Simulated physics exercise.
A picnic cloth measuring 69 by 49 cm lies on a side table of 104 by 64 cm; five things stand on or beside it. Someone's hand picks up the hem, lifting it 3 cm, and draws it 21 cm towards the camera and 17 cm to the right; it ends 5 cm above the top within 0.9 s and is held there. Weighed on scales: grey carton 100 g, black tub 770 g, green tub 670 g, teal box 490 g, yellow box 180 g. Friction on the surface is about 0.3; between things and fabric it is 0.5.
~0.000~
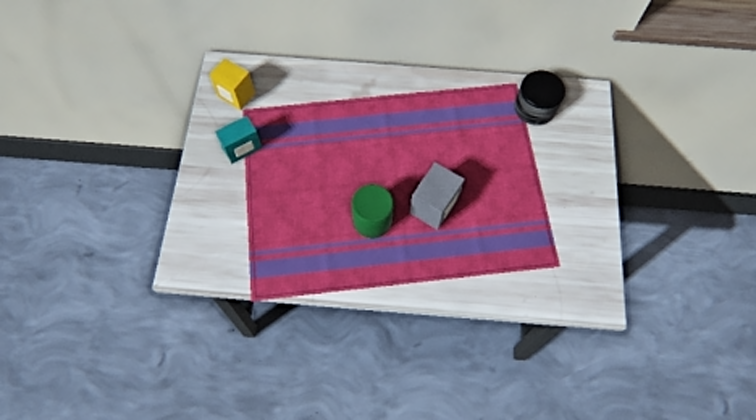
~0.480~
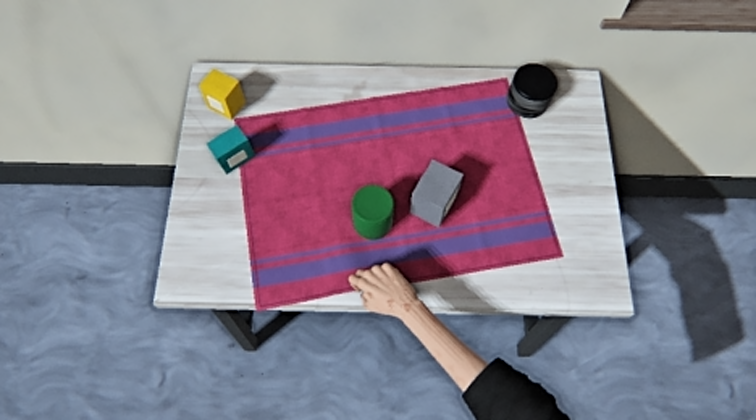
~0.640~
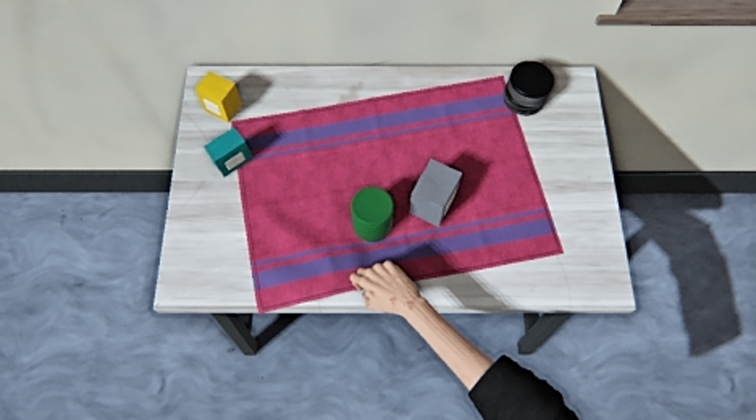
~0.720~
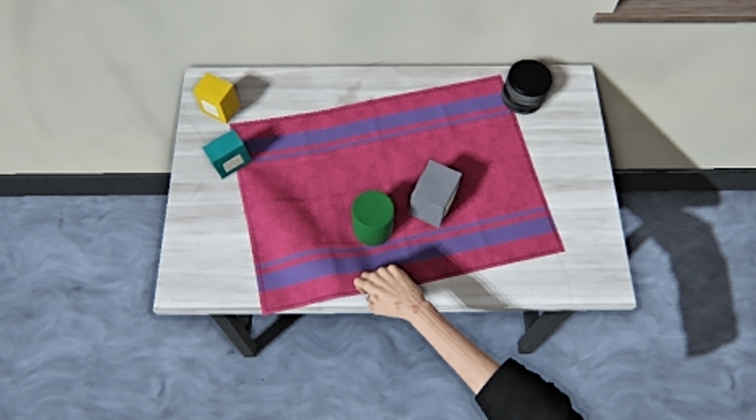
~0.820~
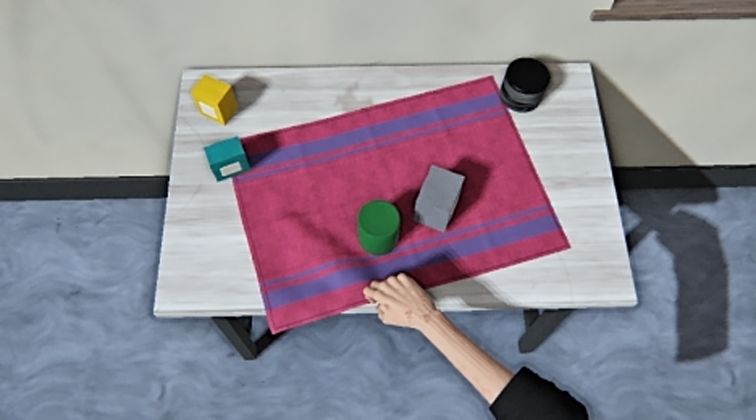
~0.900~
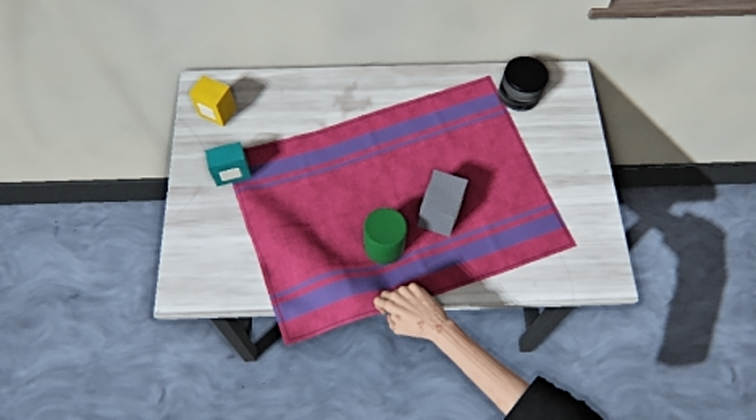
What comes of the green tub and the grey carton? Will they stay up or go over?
One by one: The green tub won't stay, the grey carton won't stay.
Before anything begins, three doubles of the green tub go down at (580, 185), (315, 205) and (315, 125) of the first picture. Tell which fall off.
In turn: Stays on, drops off, stays on.
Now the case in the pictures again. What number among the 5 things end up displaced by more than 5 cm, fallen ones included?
So we're at 3.
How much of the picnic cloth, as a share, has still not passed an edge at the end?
Some 0 in a hundred.
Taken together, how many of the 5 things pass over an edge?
Total: 3.
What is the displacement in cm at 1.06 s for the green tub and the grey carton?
Estimate: Green tub near 15 cm, grey carton near 8 cm.
At 1.1 s, 90 % of the picnic cloth is still over the top; green tub 14 cm off its start, grey carton 9 cm off its start, teal box 11 cm off its start.
At 1.2 s, 80 % of the picnic cloth is still over the top; green tub 20 cm off its start, grey carton 13 cm off its start, teal box on its side, 21 cm off its start.
At 1.4 s, 65 % of the picnic cloth is still over the top; green tub 27 cm off its start at (431, 316), grey carton 17 cm off its start at (470, 248), teal box on its side, 33 cm off its start at (234, 290).
At 1.5 s, 40 % of the picnic cloth is still over the top; green tub 34 cm off its start, grey carton 29 cm off its start, teal box on its side, 46 cm off its start.
At 3.1 s, 0 % of the picnic cloth is still over the top; green tub over the edge, grey carton over the edge, teal box over the edge.
